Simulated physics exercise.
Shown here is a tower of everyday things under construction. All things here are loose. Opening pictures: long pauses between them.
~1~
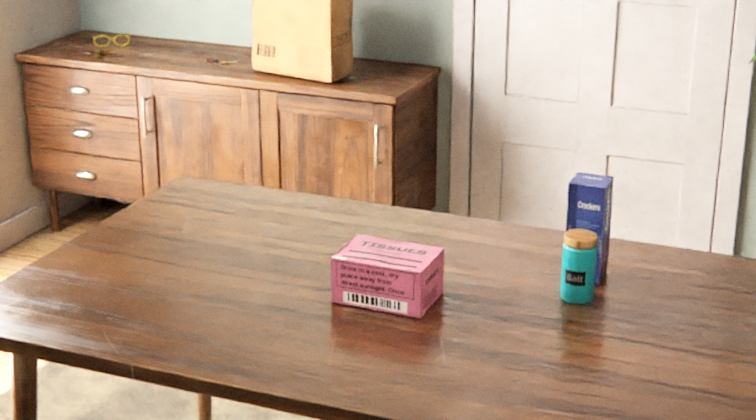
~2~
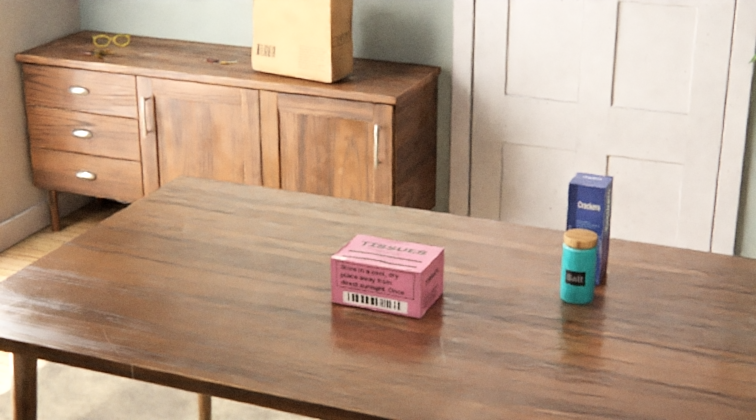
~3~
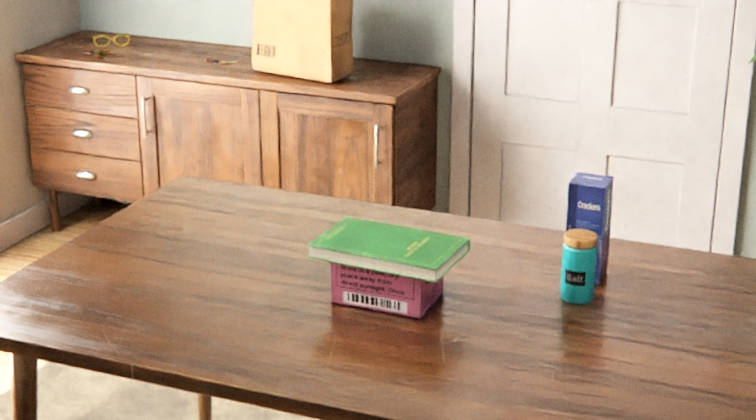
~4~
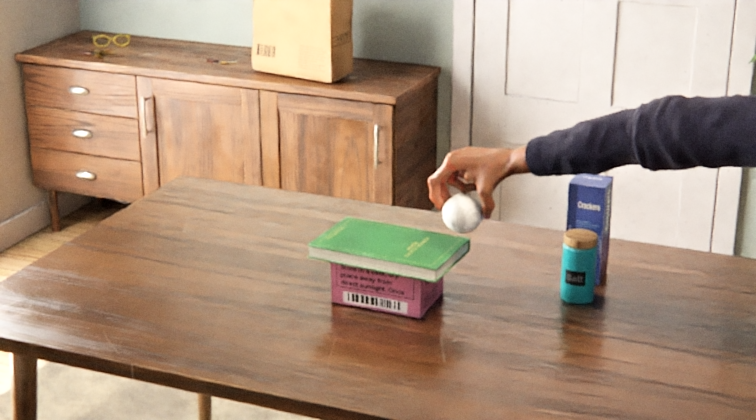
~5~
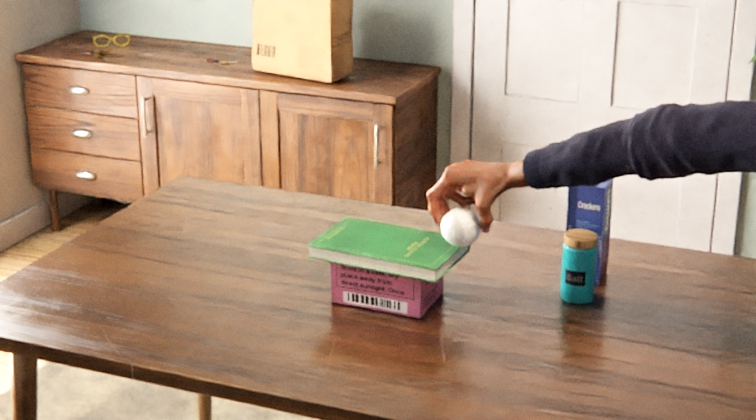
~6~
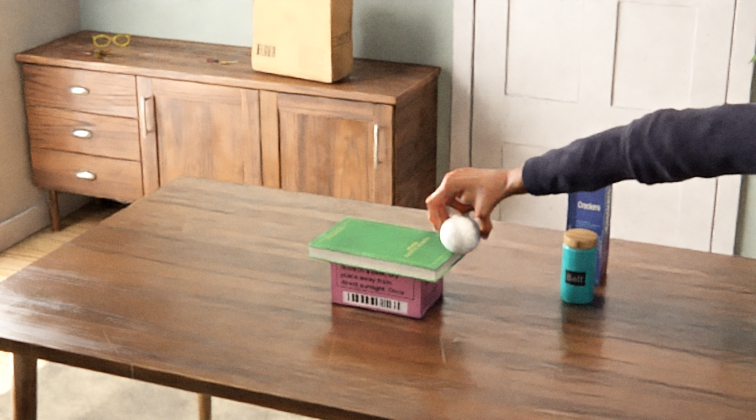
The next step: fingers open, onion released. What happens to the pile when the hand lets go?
The pile can't cope with it, I'd say.
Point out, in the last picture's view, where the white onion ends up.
It ends up close to (502, 303).
Then, 0.30 s later than the last frame, white onion now fallen.
Then, 0.50 s later than the last frame, things are still on the move.
Then, 1.70 s later than the last frame, nothing new.
When it is over, fallen, white onion; the other 4 as before. End places, in pixels of the last picture, white onion near (502, 303). The pile loses its balance.
